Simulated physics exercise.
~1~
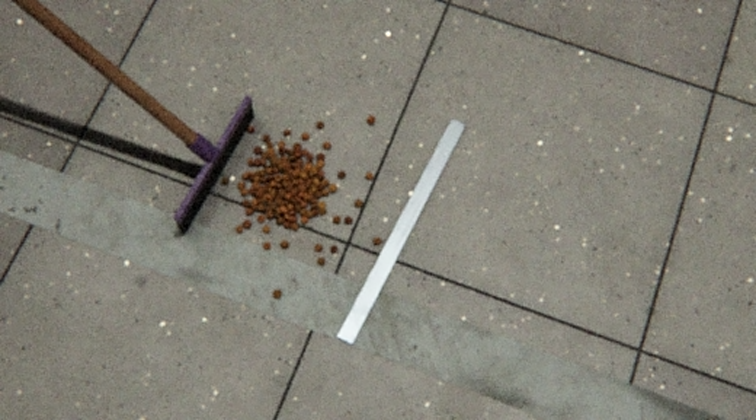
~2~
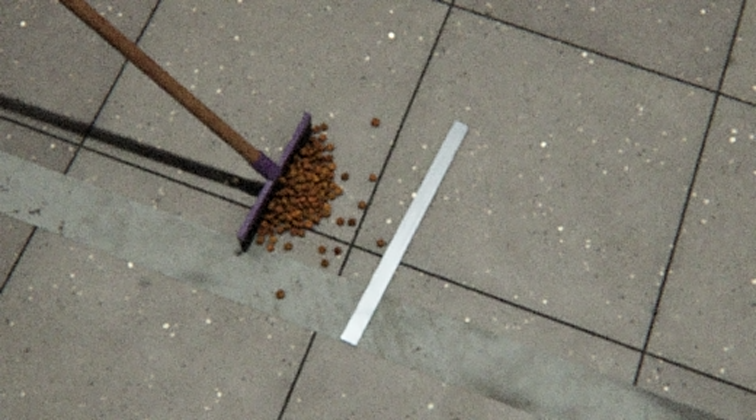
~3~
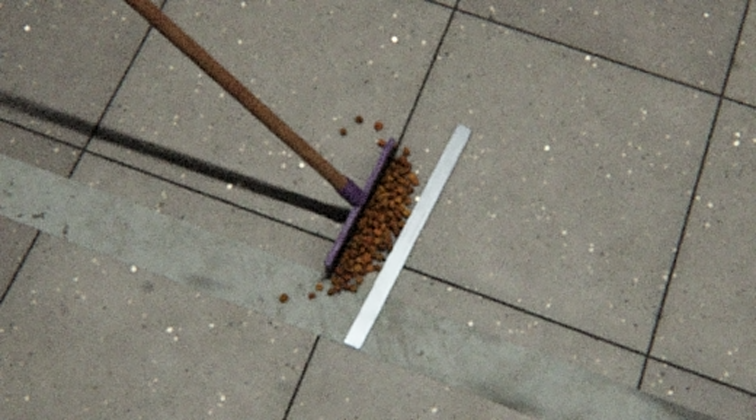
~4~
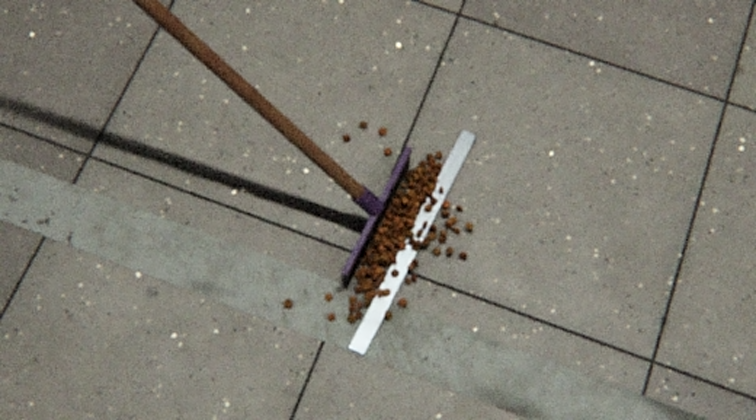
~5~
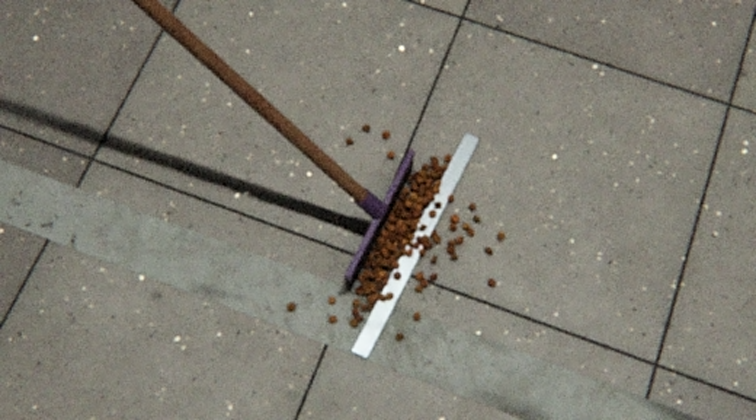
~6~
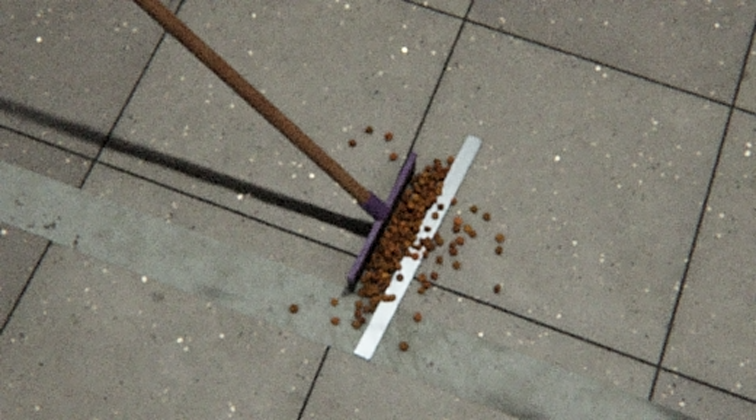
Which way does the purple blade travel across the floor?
The purple blade moves to the right, pushing the brown pieces toward the pale strip.
